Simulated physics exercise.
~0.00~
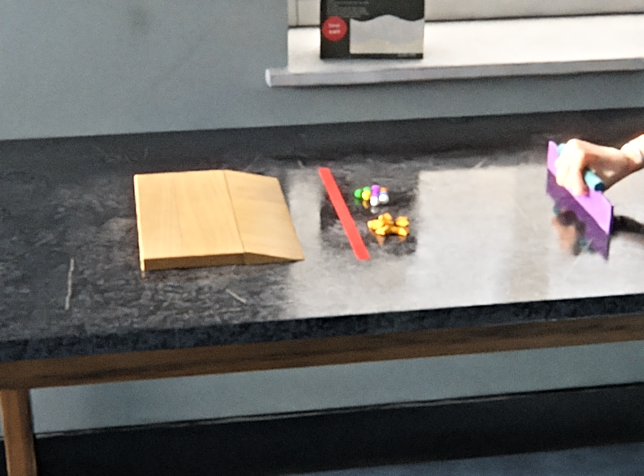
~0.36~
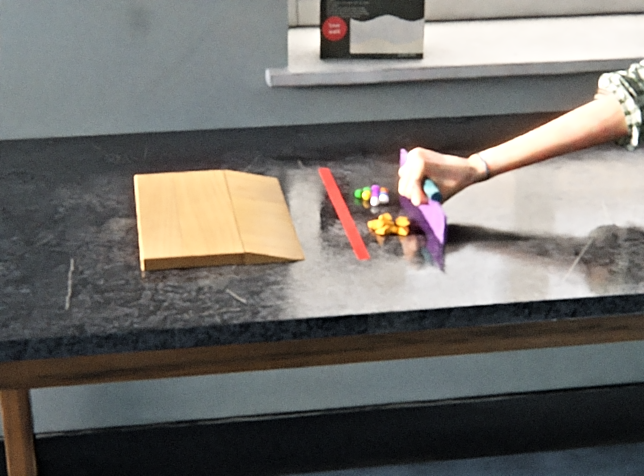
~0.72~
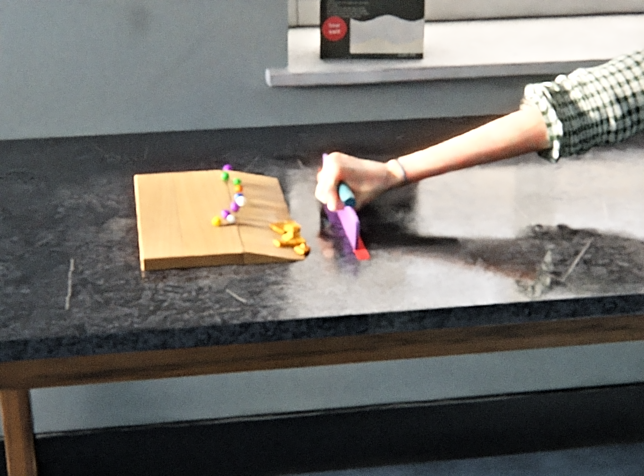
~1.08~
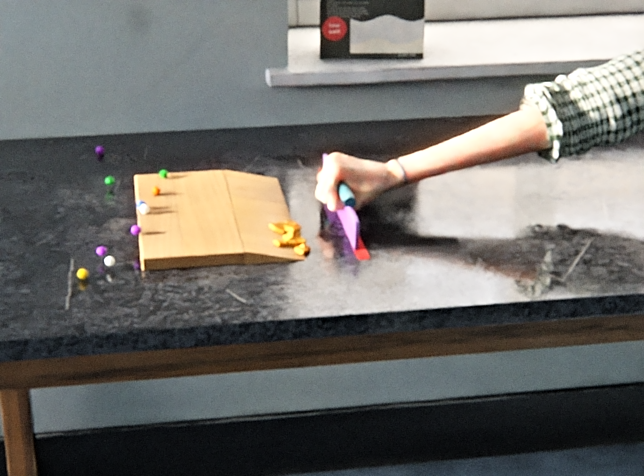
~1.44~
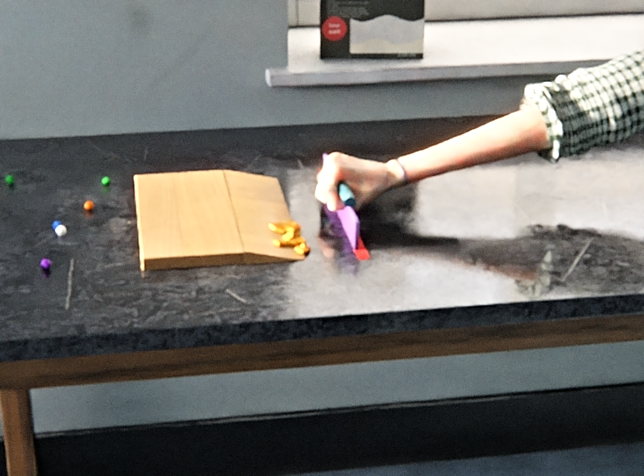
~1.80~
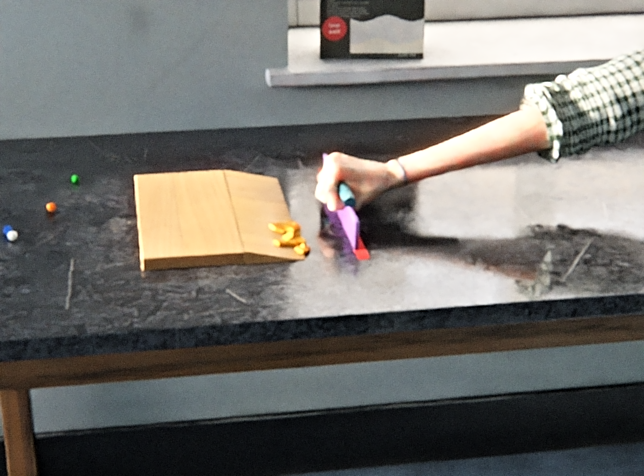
On a dark tabletop, a hand sweeping a purple scraper left to red tape, colourful beads crossing a wooden ramp, orange pieces stalling low.
